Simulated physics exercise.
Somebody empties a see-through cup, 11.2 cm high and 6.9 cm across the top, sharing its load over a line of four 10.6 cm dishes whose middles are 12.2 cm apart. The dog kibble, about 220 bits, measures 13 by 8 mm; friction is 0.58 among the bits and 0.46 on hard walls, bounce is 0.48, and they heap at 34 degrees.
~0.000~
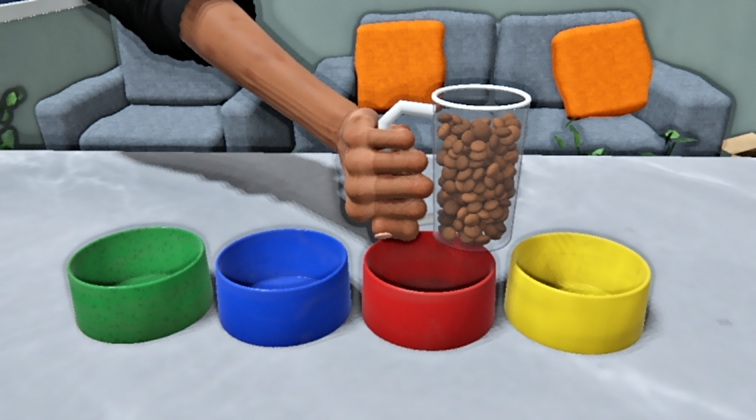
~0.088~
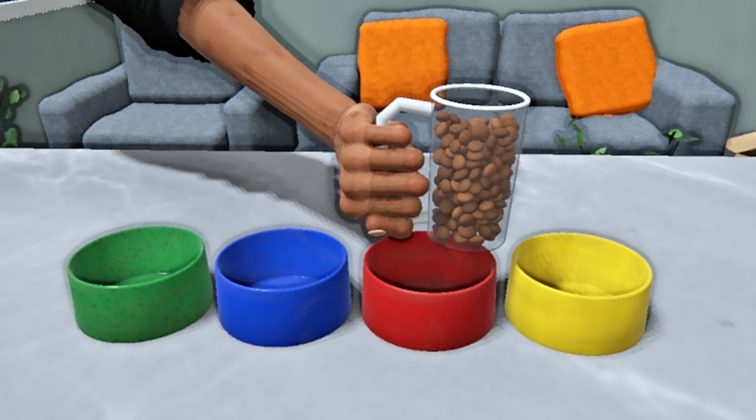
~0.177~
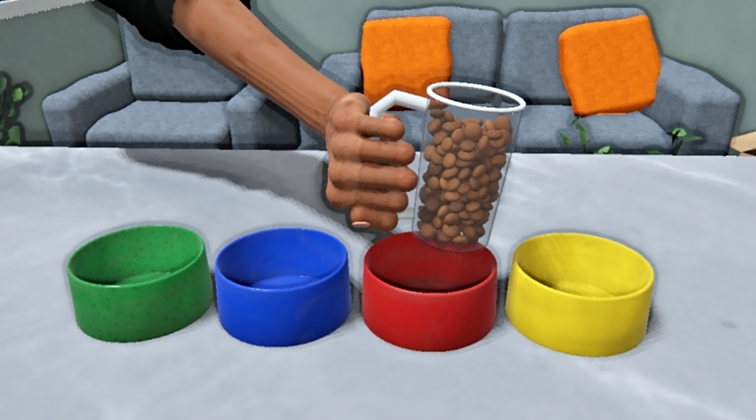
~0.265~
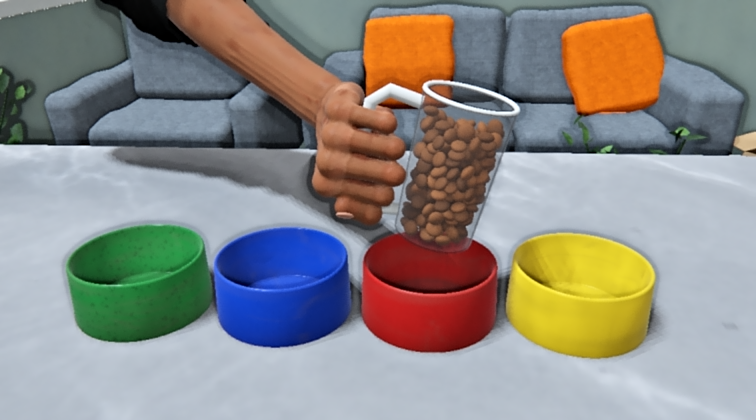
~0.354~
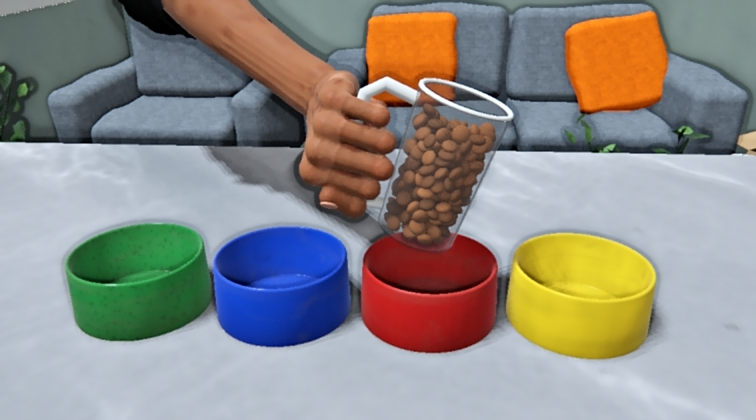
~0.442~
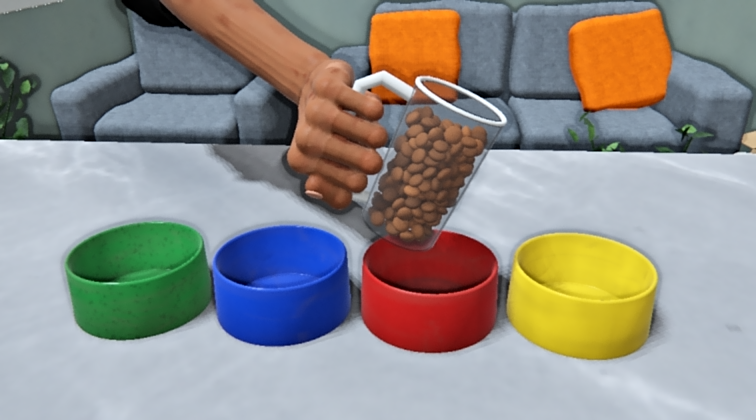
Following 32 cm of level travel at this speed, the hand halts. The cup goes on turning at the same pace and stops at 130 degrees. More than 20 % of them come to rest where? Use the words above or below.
Red - below; blue - above; green - below; yellow - below; counter - below.
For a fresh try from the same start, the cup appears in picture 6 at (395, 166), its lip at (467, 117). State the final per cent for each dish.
Per cent kept: Red 0, blue 0, green 100, yellow 0.
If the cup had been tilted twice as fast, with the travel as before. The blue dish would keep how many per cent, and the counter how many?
Then blue 0 and counter 10.
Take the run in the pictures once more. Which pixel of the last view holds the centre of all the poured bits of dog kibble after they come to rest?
Resting centre estimate: Around (283, 286).
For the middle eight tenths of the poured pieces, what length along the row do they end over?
I'd put it near 7 cm.
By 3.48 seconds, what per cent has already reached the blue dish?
Close to 90 percent of the load.
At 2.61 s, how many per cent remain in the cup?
It works out to about 0 per cent of the load.
Then, at 1.74 s, tilt 103 degrees; cup holds 95 %, red 5 %.
Then, at 2.61 s, tilt 130 degrees; cup holds 0 %, red 5 %, blue 90 %.
Then, at 3.48 s, tilt 130 degrees; cup holds 0 %, red 5 %, blue 90 %.
At rest (3.8 s), red 5 %, blue 90 %, green 0 %, yellow 0 %, counter 5 %.
